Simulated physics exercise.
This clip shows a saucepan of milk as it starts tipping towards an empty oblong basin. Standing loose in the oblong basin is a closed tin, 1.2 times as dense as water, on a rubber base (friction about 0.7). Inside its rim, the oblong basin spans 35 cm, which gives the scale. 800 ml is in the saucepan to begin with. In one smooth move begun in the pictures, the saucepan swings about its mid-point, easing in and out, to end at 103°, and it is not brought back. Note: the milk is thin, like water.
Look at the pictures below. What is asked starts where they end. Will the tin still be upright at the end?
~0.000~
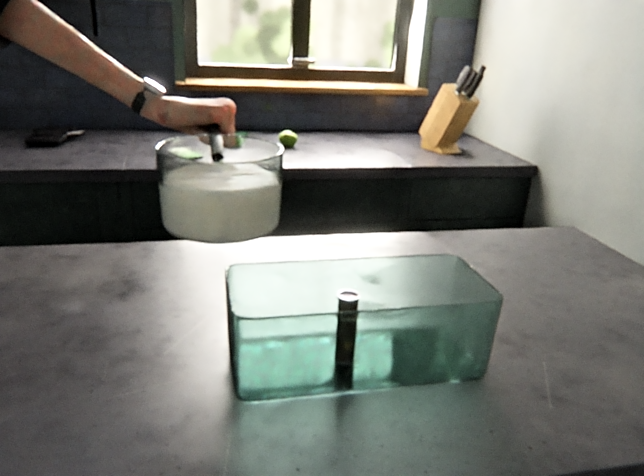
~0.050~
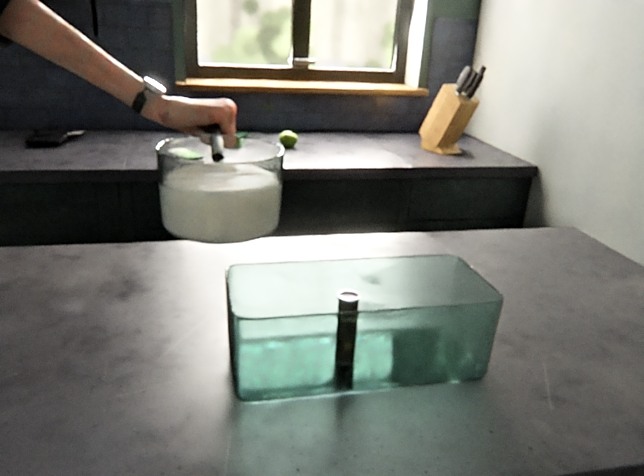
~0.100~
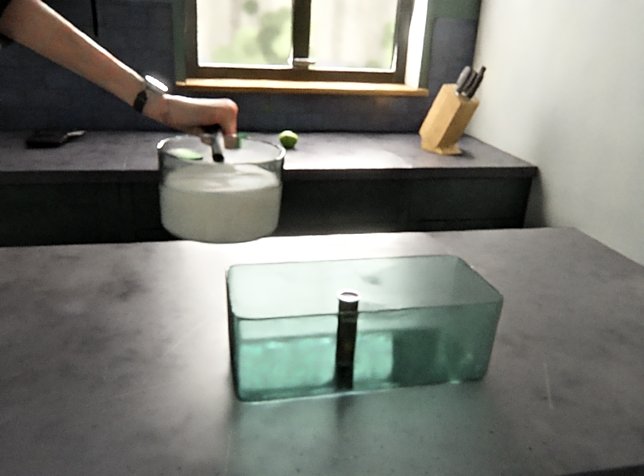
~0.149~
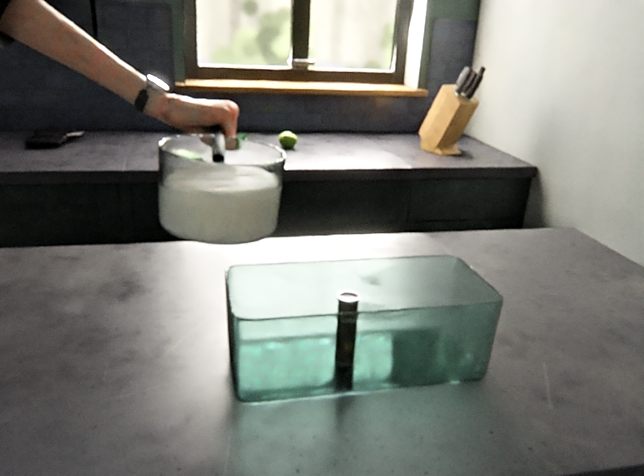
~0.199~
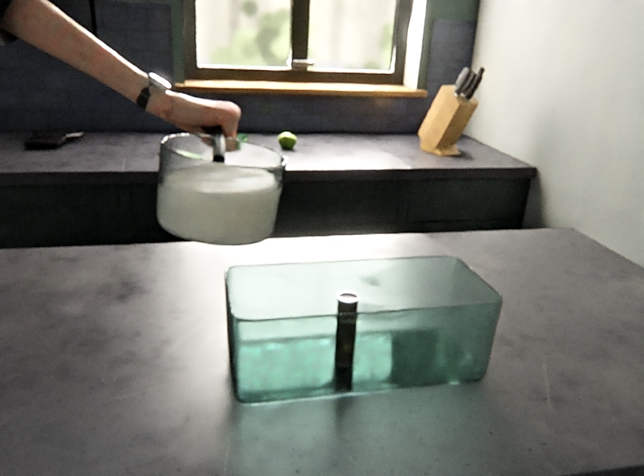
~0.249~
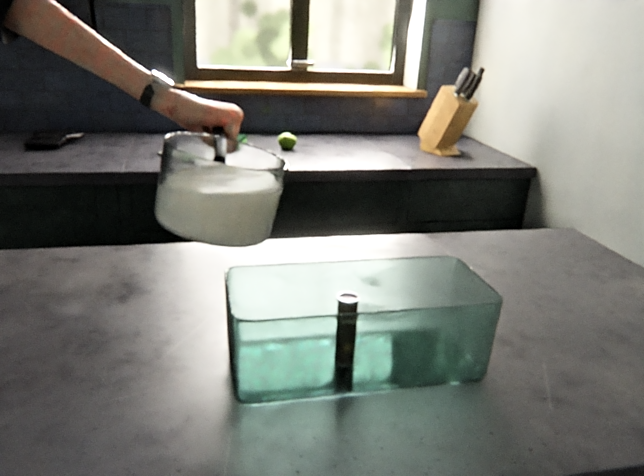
Watch, it's going to be unseated.
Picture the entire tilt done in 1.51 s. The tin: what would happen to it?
In that case the tin does not tip.
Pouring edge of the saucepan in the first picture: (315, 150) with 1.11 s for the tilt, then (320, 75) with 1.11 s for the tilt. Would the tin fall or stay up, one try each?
In the first try it comes down; in the second it remains standing.
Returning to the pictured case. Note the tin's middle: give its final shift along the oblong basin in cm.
All told, the tin's centre has moved close to 7.5 cm.
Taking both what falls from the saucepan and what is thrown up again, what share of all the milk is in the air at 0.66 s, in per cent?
Some 18 per cent, I reckon.
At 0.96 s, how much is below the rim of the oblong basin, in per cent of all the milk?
I reckon close to 64 per cent.
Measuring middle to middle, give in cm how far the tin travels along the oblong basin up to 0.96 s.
About 1 cm.
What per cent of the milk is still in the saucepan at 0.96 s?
About 22 percent.
After 0.66 s the tilt is 66° and 79 per cent is still to pour; the tin stands where it began.
After 0.96 s the tilt is 98° and 22 per cent is still to pour; the tin stands where it began.
After 1.27 s the tilt is 103° and 2 per cent is still to pour; the tin leans 40°.
After 1.61 s the tilt is 103° and 0 per cent is still to pour; the tin lies on its side.
In the end the tin lies on its side.
